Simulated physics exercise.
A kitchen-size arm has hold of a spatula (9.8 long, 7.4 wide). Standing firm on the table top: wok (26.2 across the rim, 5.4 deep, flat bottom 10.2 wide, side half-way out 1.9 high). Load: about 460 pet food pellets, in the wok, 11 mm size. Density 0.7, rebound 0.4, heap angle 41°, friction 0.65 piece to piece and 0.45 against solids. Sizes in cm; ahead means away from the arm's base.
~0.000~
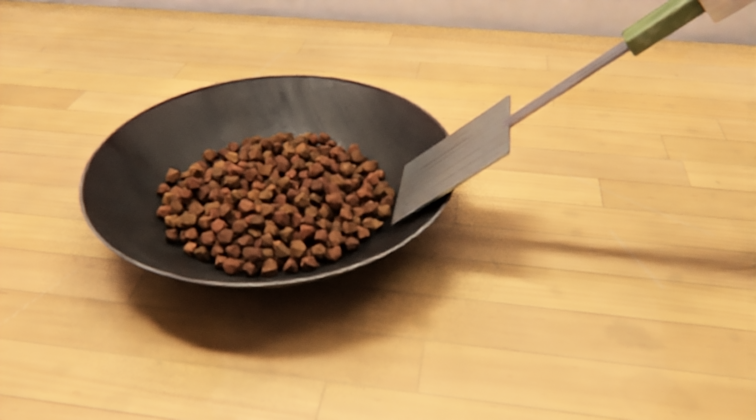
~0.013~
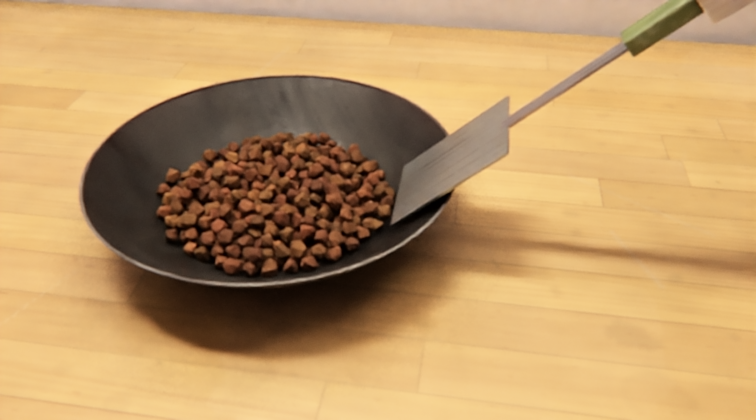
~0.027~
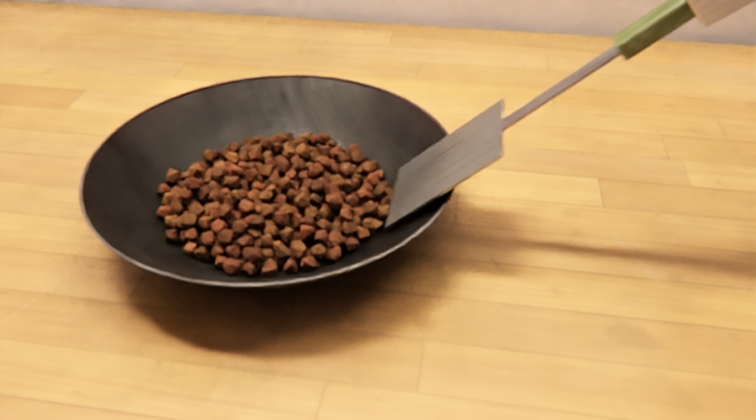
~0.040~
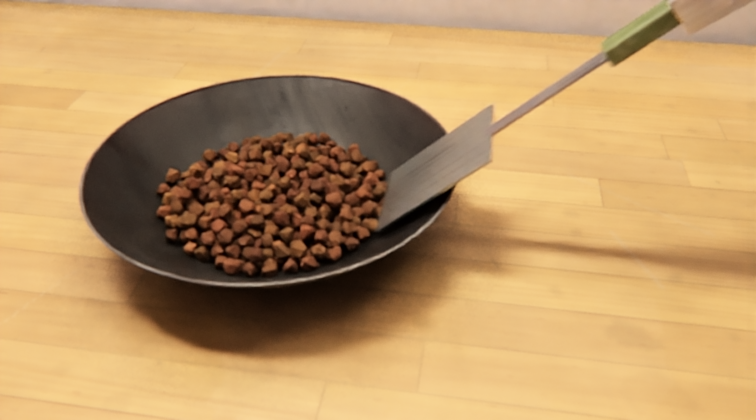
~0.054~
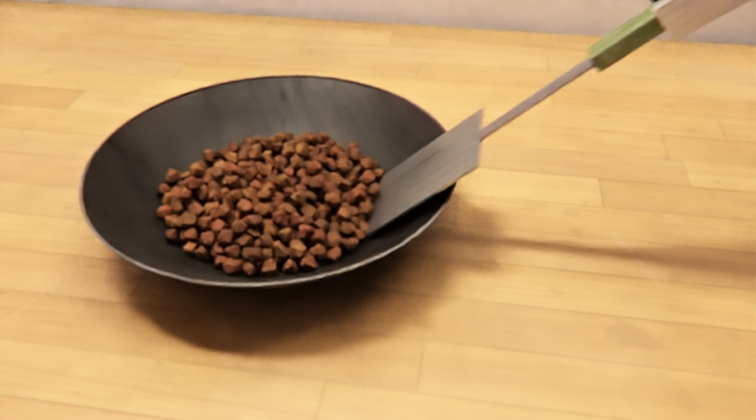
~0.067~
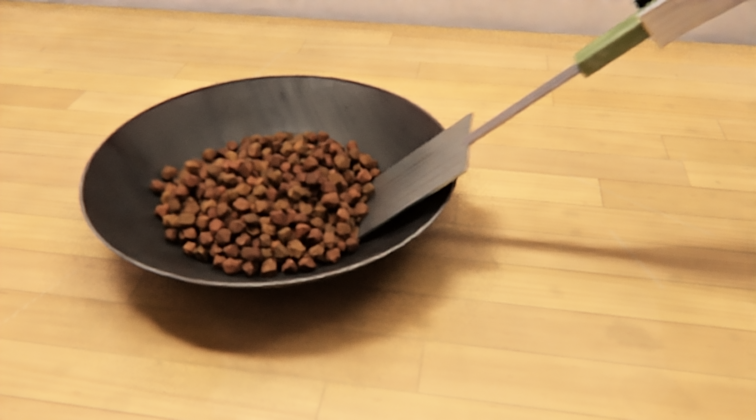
The video shows a dark wok of brown pellets on a wooden table, with a green-handled spatula at its right side. The spatula slides a short way left and slightly down into the wok, nudging the pellets slightly.
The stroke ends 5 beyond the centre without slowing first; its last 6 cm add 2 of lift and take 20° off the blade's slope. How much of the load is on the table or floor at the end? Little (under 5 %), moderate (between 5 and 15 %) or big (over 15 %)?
On the table or floor the share is little, under 5 %.
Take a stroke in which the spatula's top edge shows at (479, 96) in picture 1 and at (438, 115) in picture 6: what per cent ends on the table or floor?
Some 5 per cent.
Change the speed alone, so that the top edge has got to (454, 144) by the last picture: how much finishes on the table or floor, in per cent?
About 0 per cent.
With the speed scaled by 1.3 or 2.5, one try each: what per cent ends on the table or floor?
About 5 and 15 per cent.
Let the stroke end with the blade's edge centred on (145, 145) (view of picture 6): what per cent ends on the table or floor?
Some 40 per cent.
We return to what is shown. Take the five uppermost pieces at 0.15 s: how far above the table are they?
Some 5 cm.
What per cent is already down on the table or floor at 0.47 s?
About 2 per cent.
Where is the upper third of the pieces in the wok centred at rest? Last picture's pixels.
Around (164, 157).
After 0.15 s, sloping 43°, highest piece 5 above the table; 460 in the wok.
After 0.23 s, sloping 34°, highest piece 7 above the table; 459 in the wok, 1 on the blade or in flight.
After 0.47 s, sloping 23°, highest piece 7 above the table; 449 in the wok, 10 on the table or floor, 1 on the blade or in flight.
After 1.52 s, sloping 23°, highest piece 7 above the table; 449 in the wok, 11 on the table or floor.
At rest, 449 in the wok, 11 on the table or floor. That is 2 % on the table or floor.
